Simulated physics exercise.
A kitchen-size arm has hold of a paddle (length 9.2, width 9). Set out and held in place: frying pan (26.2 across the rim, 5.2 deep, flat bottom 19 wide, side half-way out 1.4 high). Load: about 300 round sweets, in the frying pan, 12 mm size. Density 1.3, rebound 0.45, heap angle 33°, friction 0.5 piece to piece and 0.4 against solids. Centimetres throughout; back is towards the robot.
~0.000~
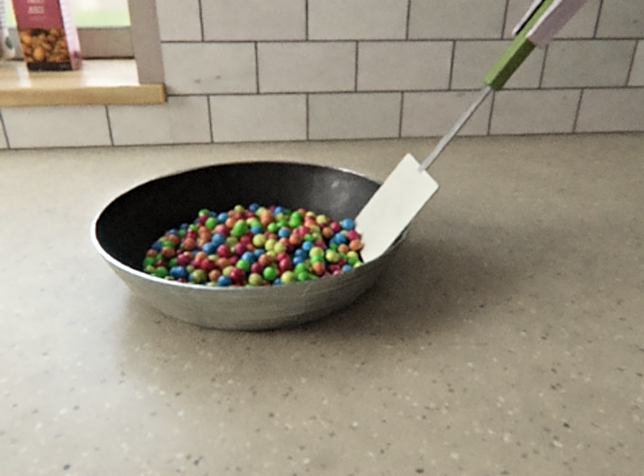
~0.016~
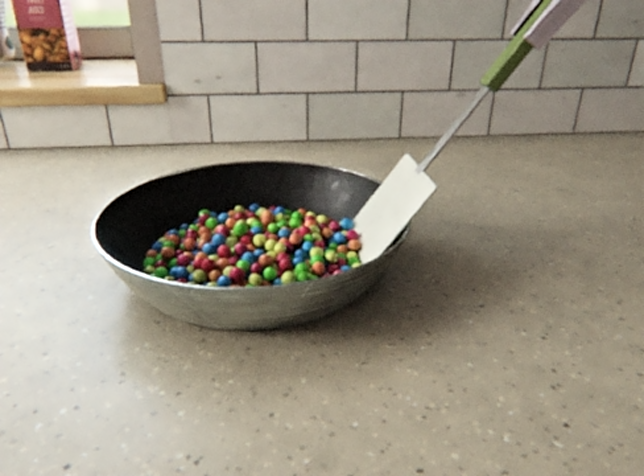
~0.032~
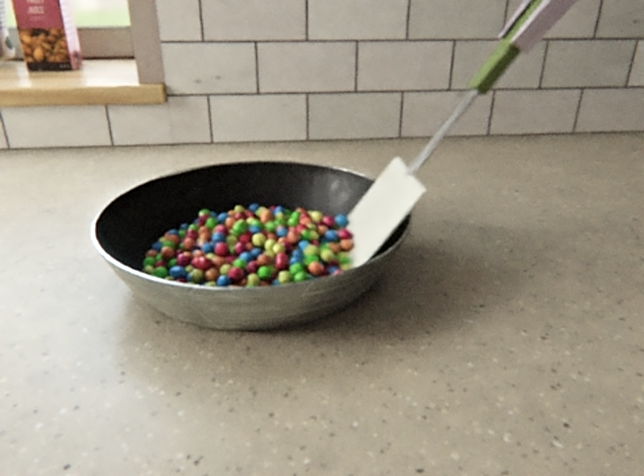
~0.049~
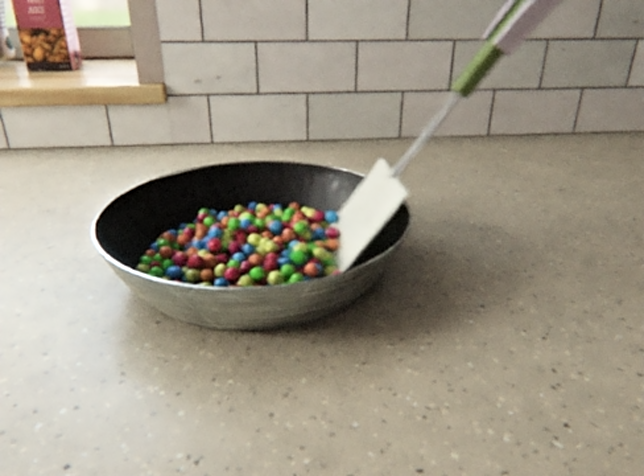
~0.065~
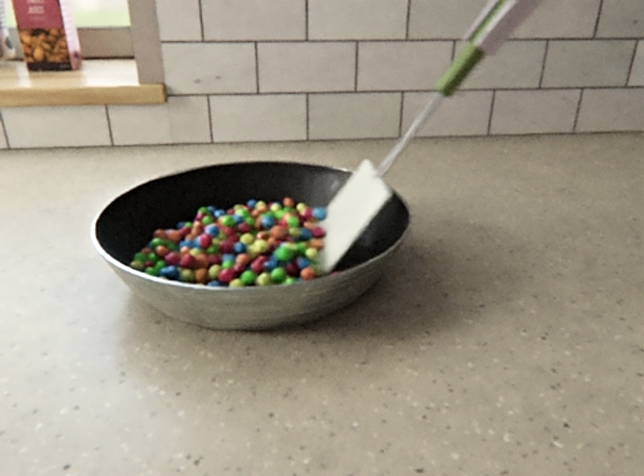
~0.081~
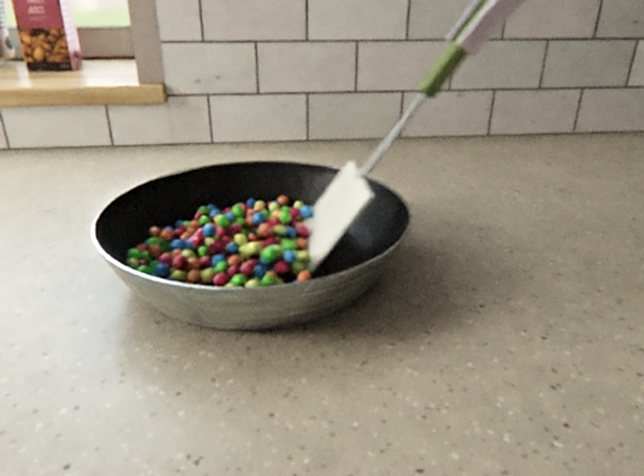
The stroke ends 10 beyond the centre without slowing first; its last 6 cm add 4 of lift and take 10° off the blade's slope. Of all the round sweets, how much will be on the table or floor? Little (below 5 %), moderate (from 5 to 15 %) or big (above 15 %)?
Answer: Big; above 15 % of the round sweets finish on the table or floor.
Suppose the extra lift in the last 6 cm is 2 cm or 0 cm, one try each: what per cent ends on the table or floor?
About 30 and 20 per cent.
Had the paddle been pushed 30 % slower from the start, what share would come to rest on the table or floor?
In that case some 20 per cent.
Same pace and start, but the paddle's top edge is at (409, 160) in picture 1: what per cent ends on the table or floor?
Some 20 per cent.
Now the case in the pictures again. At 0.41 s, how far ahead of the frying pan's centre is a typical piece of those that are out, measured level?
Roughly 20 cm.
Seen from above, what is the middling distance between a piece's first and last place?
Roughly 5 cm.
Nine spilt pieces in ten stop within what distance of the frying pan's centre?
About 55 cm.
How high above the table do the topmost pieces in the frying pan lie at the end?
Roughly 4.0 cm.
By 0.13 s, sloping 54°, highest piece 4 above the table; 303 in the frying pan.
By 0.19 s, sloping 51°, highest piece 6 above the table; 303 in the frying pan.
By 0.41 s, sloping 44°, highest piece 27 above the table; 235 in the frying pan, 13 on the table or floor, 55 on the blade or in flight.
By 1.46 s, sloping 44°, highest piece 4 above the table; 233 in the frying pan, 70 on the table or floor.
Final count, 233 in the frying pan, 70 on the table or floor. That is 23 % on the table or floor.
